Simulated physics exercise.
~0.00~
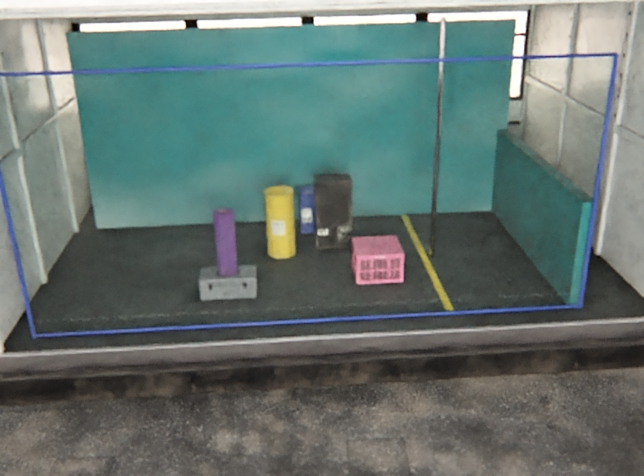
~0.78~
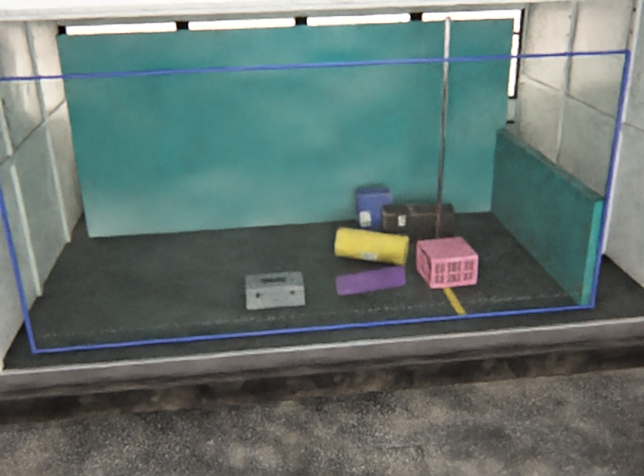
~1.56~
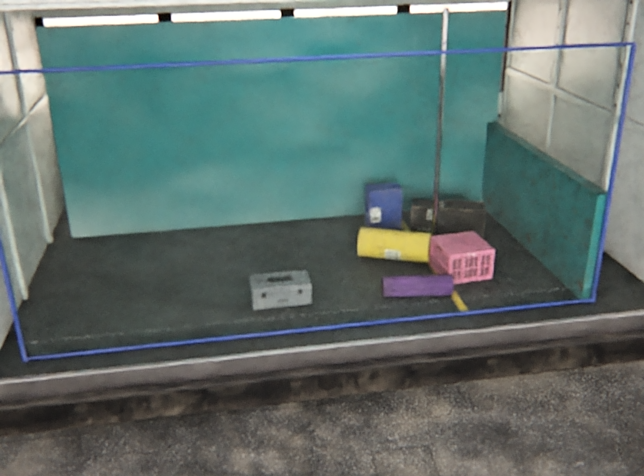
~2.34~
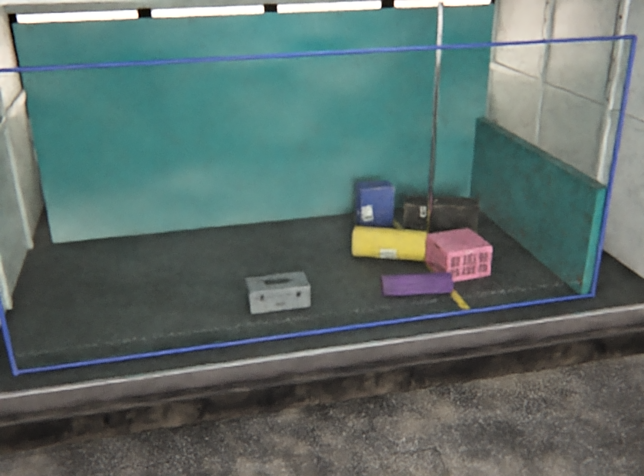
In an open-fronted bay with a teal back wall, a purple roll, yellow drum and dark box topple and shift right with a pink crate and blue pack; the crate and dark box end beyond the yellow line, while the roll, drum, pack and grey toolbox rest short of it.
